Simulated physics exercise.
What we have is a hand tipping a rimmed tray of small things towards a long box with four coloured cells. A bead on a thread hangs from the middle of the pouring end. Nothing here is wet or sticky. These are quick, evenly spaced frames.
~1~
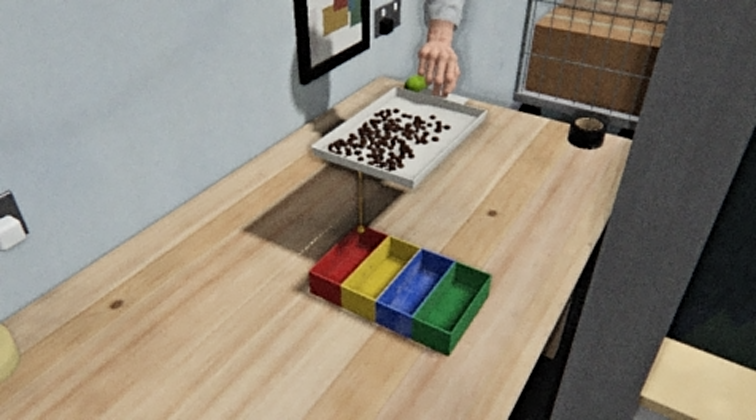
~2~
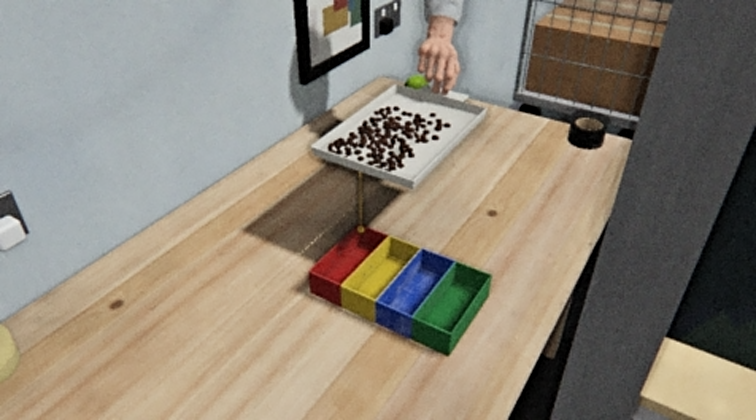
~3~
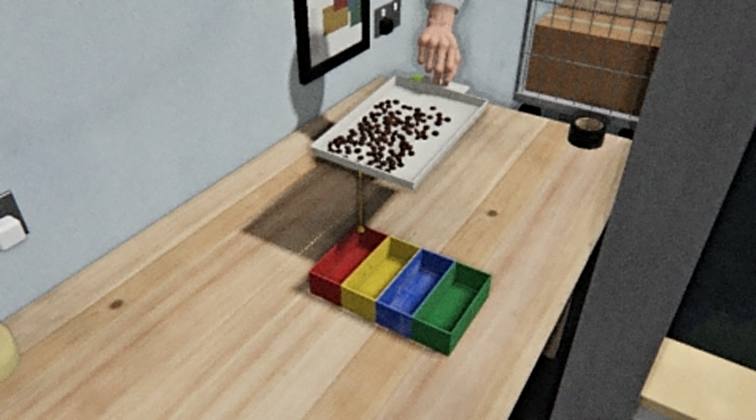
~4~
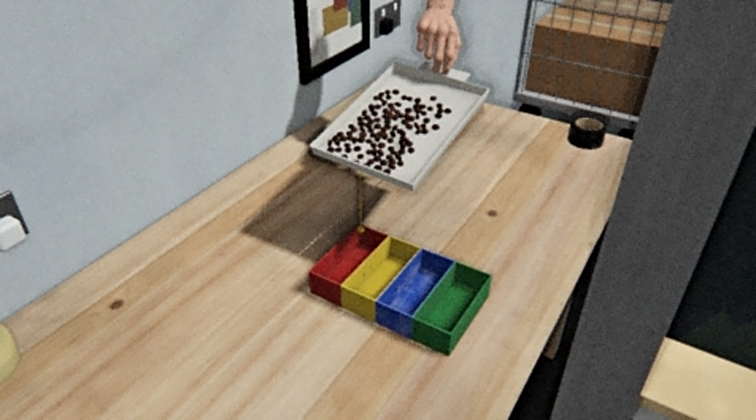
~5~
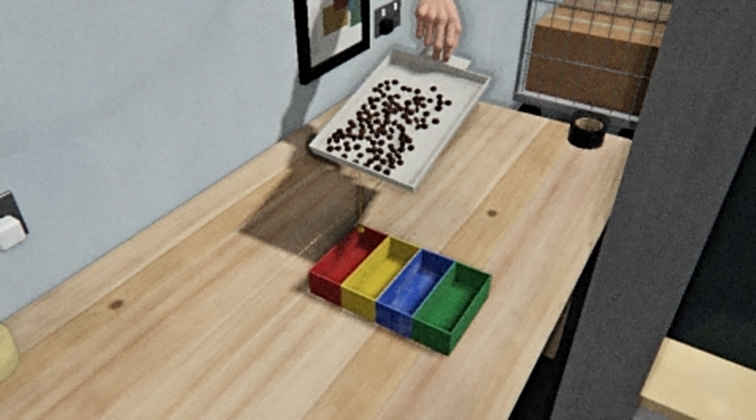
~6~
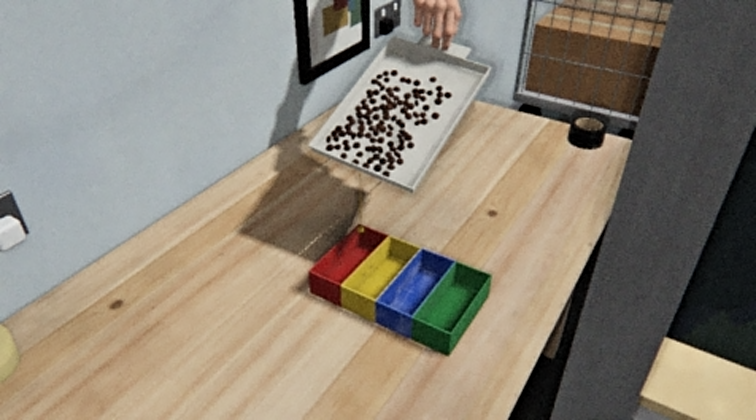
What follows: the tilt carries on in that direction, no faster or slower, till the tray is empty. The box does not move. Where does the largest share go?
The yellow one ends fullest.
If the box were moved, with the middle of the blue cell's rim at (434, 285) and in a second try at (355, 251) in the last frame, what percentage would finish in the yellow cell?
Roughly 40 per cent, and 10 per cent.
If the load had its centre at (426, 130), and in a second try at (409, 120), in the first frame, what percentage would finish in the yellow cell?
Roughly 60 per cent, and 60 per cent.
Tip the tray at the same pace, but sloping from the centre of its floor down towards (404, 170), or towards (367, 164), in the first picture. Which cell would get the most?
In turn: Yellow; the red cell.
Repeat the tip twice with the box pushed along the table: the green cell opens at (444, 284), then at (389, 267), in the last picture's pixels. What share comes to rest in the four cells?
Near 100 % and 90 %.
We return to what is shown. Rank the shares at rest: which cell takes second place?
Second comes red.
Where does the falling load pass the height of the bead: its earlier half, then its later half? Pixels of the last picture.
The first part at (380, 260); the rest at (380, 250).
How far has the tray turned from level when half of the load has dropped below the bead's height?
Around 105° of tilt.
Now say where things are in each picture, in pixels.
The first picture shows corners of the pouring end at (314, 146) and (413, 179), level; middle of the load at (384, 139), flat chocolate drops; bead on its thread at (361, 229); red cell at (325, 287); yellow cell at (359, 302); blue cell at (394, 318); green cell at (431, 334).
The second picture shows corners of the pouring end at (314, 146) and (413, 179), level; middle of the load at (384, 138).
The third picture shows corners of the pouring end at (313, 146) and (413, 181), tipped barely, lowest at the right corner; middle of the load at (384, 135).
The fourth picture shows corners of the pouring end at (313, 145) and (412, 183), tipped a little, lowest at the right corner; middle of the load at (384, 130).
The fifth picture shows corners of the pouring end at (312, 145) and (412, 184), tipped clearly, lowest at the right corner; middle of the load at (383, 126).
The sixth picture shows corners of the pouring end at (311, 145) and (412, 186), tipped clearly, lowest at the right corner; middle of the load at (382, 122); red cell at (325, 287); yellow cell at (359, 302); blue cell at (394, 318); green cell at (431, 334).
Soon after the last picture, tray tipped steeply; nearly all on the tray; a stray few falling or outside the box.
A little later, tray tipped past a quarter turn; a small part on the tray; about half in the yellow cell; about a quarter in the red cell; a small part in the blue cell; about a quarter falling or outside the box.
Later still, tray tipped past a quarter turn; about half in the yellow cell; about a quarter in the red cell; a small part in the blue cell; a small part falling or outside the box.
At rest, tray tipped past a quarter turn; about half in the yellow cell; about a quarter in the red cell; a small part in the blue cell; none in the green cell; a small part outside the box.
